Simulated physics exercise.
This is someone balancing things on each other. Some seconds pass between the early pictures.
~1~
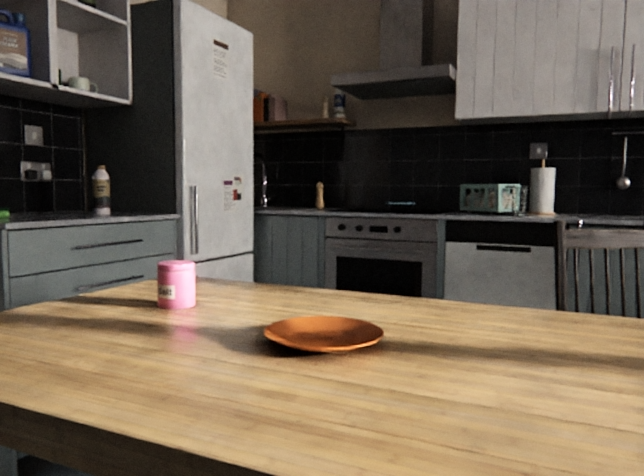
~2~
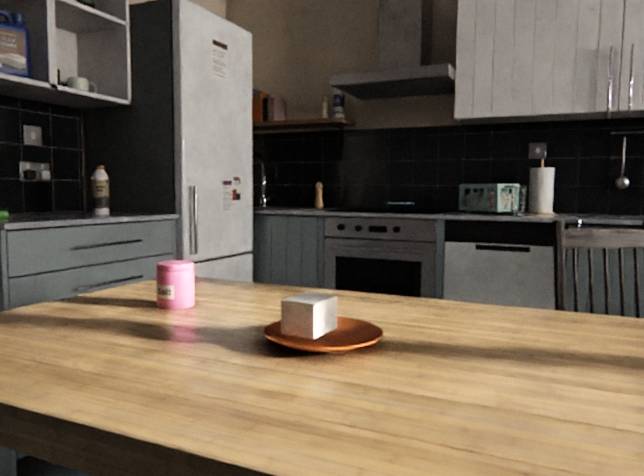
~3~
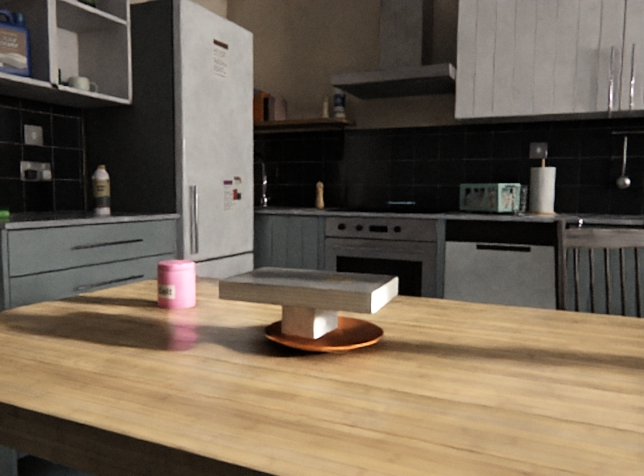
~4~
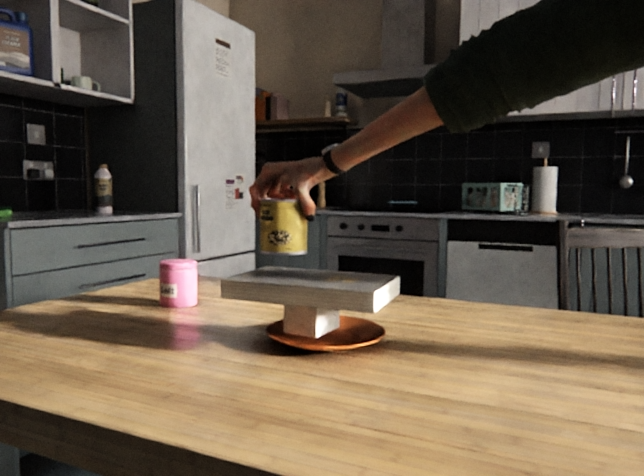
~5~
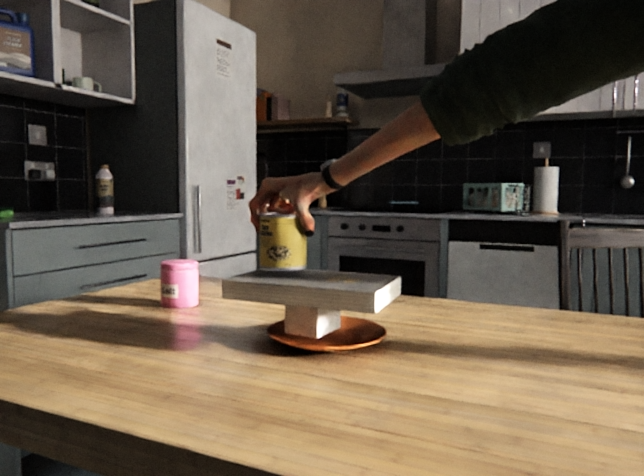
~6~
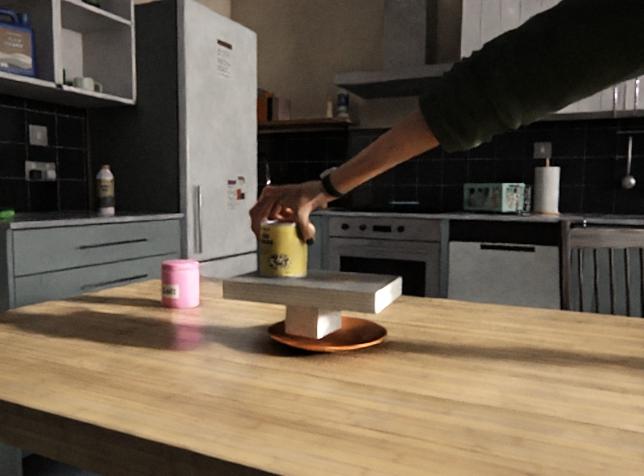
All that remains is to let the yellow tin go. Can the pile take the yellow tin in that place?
As it turns out, it stays up.
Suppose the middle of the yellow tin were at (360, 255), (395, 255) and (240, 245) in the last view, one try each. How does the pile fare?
In the first case it keeps its balance; in the second case it gives way; in the third case it gives way.
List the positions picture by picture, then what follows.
In the first frame, the last thing is not in view yet.
In the second frame, the last thing is not in view yet; pink jar (176, 284).
In the third frame, the last thing is not in view yet; white block (310, 314).
In the fourth frame, on its way; yellow tin (284, 226); pink jar (178, 283).
In the fifth frame, on its way; yellow tin (283, 240); white block (313, 313).
In the sixth frame, set down, still held; yellow tin (284, 249); pink jar (180, 283).
Then, 0.50 s later than the last frame, all is still.
Then, 1.30 s later than the last frame, yellow tin resting near (284, 249).
When it is over, all 5 as before. End places, in pixels of the last picture, yellow tin near (283, 249). The pile holds.
